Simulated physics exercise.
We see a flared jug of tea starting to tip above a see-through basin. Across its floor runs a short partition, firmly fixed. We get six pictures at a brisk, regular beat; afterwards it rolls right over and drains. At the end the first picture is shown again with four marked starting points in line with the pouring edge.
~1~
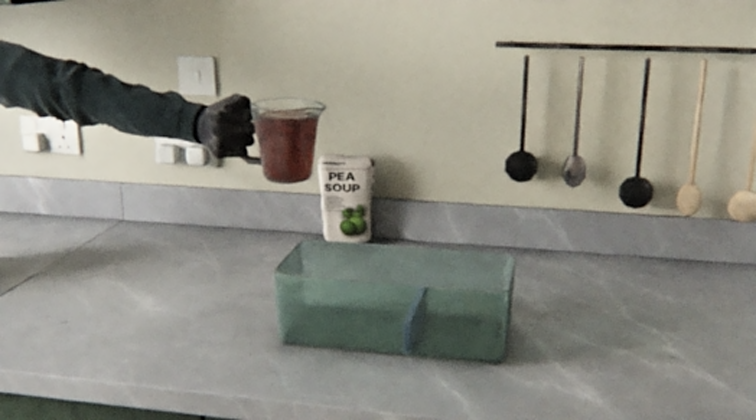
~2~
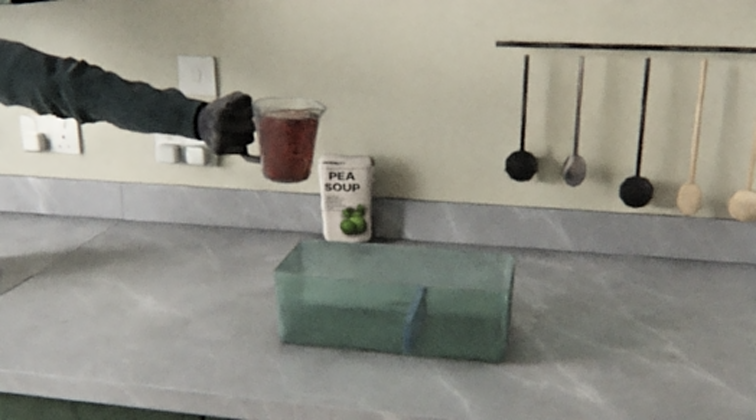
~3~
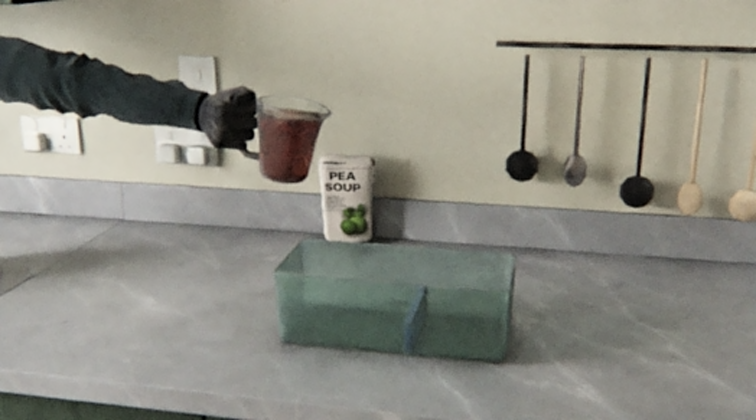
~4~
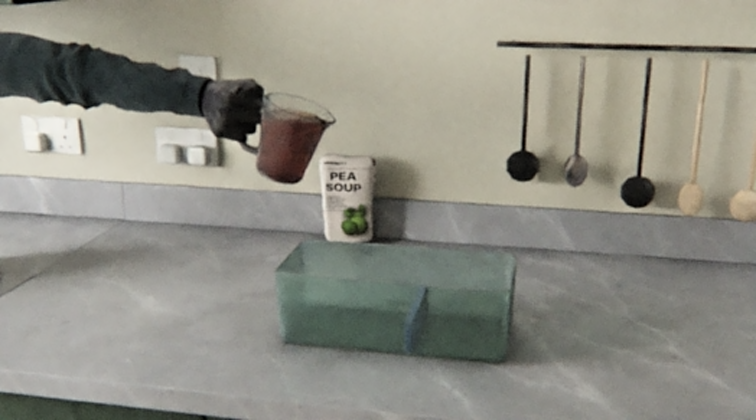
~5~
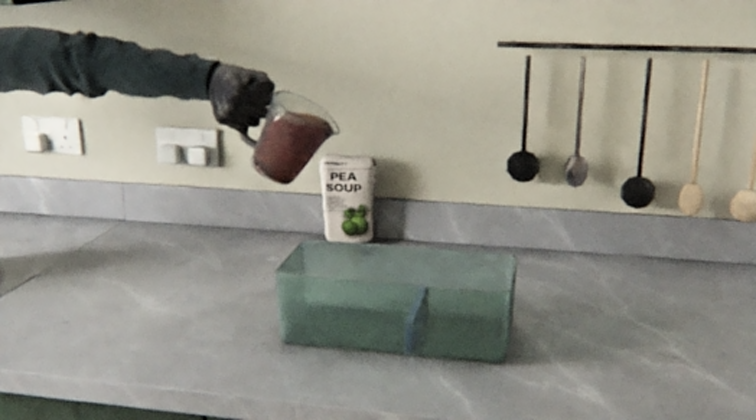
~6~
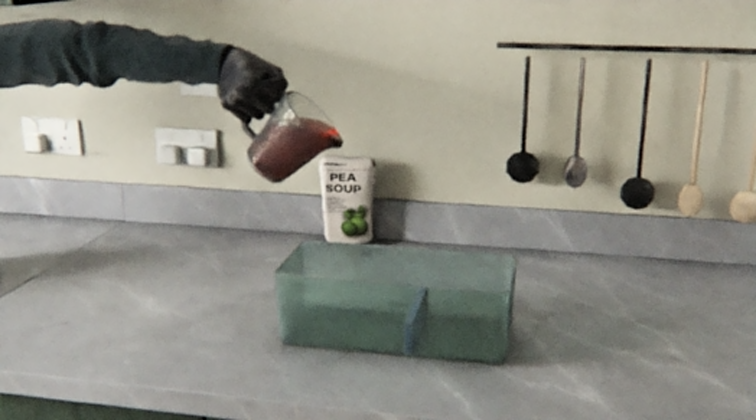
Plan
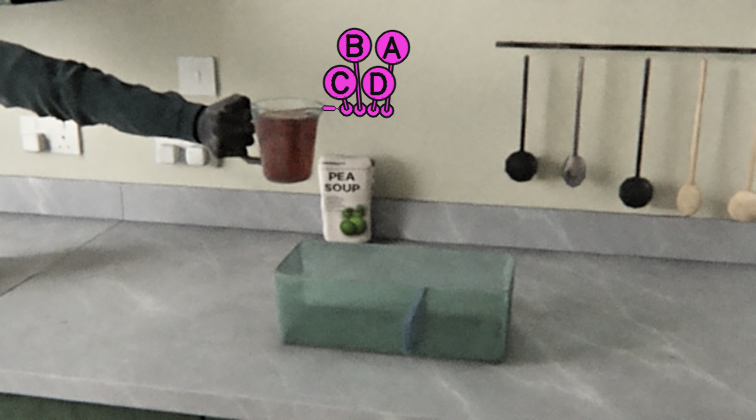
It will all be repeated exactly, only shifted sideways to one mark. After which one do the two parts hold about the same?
I would pick place D.
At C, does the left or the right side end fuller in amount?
More ends on the left.
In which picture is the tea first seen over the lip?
Picture 6.
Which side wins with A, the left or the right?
The right side.
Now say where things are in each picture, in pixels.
In the first picture, upright, lip at (324, 108); basin from (279, 340) to (504, 362); top of the wall at (416, 302); nothing has left yet.
In the second picture, tipped about 2°, lip at (325, 109); nothing has left yet.
In the third picture, tipped about 8°, lip at (329, 113); nothing has left yet.
In the fourth picture, tipped about 18°, lip at (334, 121); nothing has left yet.
In the fifth picture, tipped about 30°, lip at (338, 132); nothing has left yet.
In the sixth picture, tipped about 44°, lip at (339, 146); tea is over the lip, down to (339, 146).
On the marked copy, A at (386, 110); B at (359, 109); C at (346, 108); D at (373, 110).
With A, about 15 % ends left of the wall and 80 % right of it; 5 % is lost outside.
With B, about 75 % ends left of the wall and 20 % right of it; 5 % is lost outside.
With C, about 84 % ends left of the wall and 7 % right of it; 9 % is lost outside.
With D, about 52 % ends left of the wall and 44 % right of it; 4 % is lost outside.
